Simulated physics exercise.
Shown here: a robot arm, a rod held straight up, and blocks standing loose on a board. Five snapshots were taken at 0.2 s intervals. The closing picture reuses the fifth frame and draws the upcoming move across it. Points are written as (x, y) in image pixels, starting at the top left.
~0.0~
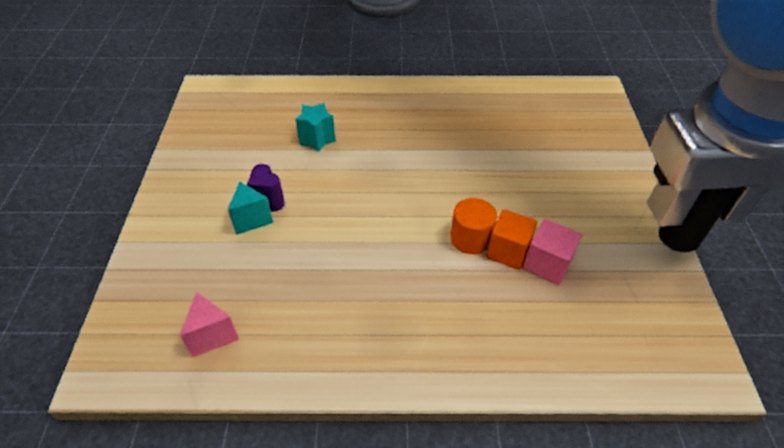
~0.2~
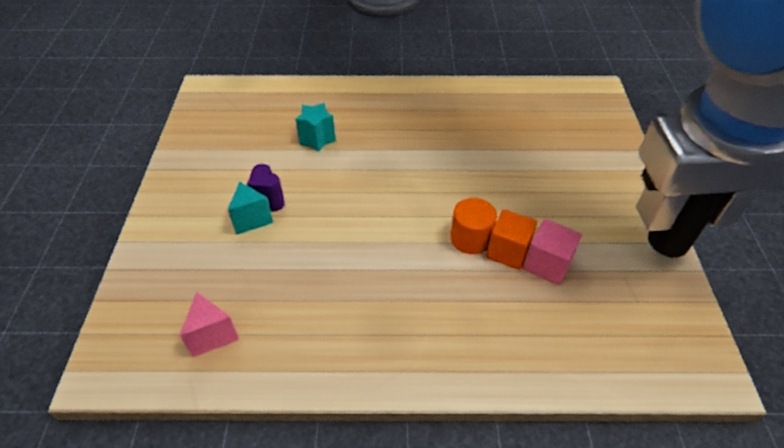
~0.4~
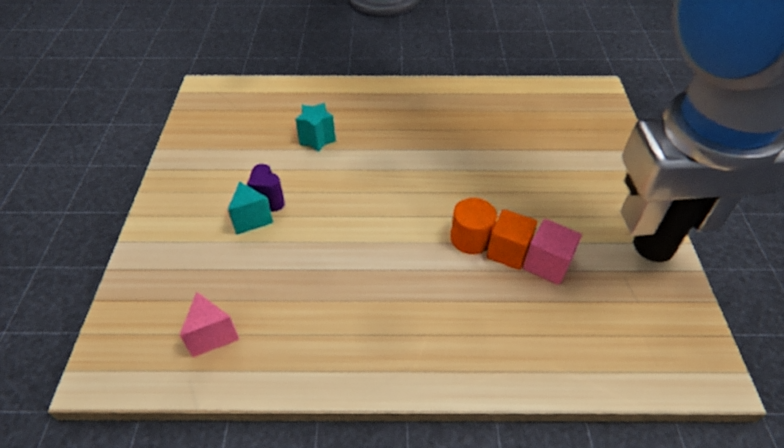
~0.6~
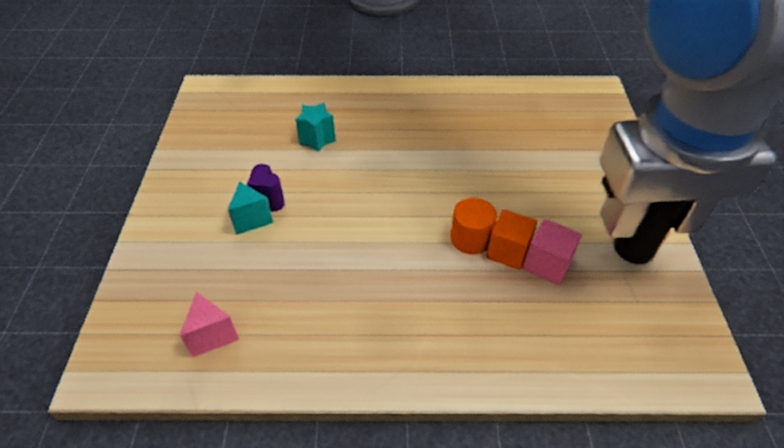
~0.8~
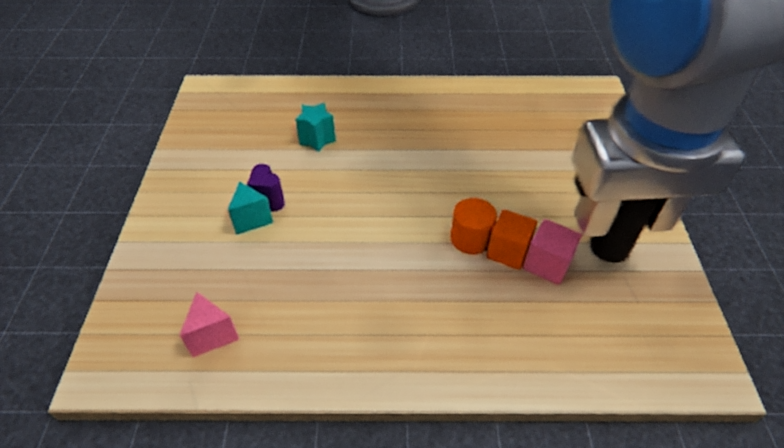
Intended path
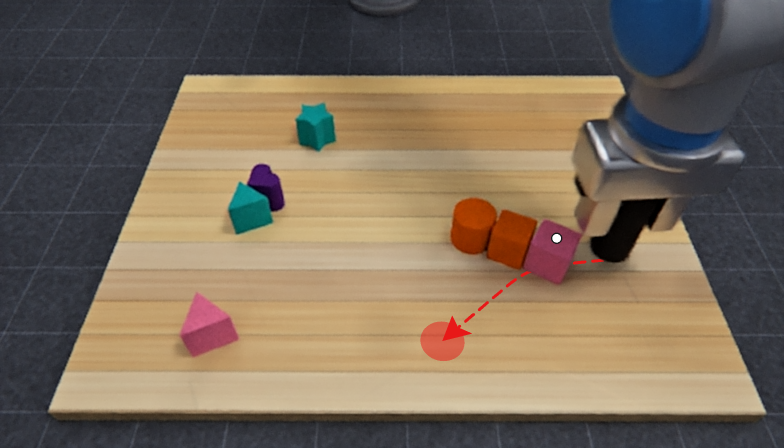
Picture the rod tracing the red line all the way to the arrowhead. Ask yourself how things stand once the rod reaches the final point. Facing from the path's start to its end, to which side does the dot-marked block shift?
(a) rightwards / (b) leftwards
a
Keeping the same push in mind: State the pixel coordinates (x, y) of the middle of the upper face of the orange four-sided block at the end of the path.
I'd expect the centre of its top face to be at (436, 227).
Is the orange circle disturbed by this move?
It does get moved.
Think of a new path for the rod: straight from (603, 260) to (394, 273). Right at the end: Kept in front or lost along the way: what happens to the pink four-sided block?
The rod keeps it before itself.
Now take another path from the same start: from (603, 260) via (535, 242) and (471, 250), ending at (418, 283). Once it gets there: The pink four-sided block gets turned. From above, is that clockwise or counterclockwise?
Rotates counter-clockwise.
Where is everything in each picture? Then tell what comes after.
The first picture shows tip of the rod (679, 238), middles of tops, orange circle (476, 213), orange four-sided block (515, 226), pink four-sided block (557, 238).
The second picture shows rod (668, 242), nothing pushed.
The third picture shows rod (654, 247), nothing pushed.
The fourth picture shows rod (634, 249), nothing pushed.
The fifth picture shows rod (609, 247), orange circle (476, 213), orange four-sided block (515, 226), pink four-sided block (557, 238).
The line goes from (603, 260) through (540, 268) and (491, 300) to (442, 341); the dot is on the pink four-sided block.
What follows on the original path. One third of the way, rod (544, 255); orange circle (434, 204); orange four-sided block (465, 228); pink four-sided block (501, 244).
Two thirds of the way, rod (494, 288); orange circle (421, 198); orange four-sided block (436, 226), turned 50° clockwise; pink four-sided block (449, 258), turned 45° clockwise.
At the end, rod (444, 329); orange circle (421, 198); orange four-sided block (436, 227), turned 50° clockwise; pink four-sided block (436, 266), turned 90° clockwise.
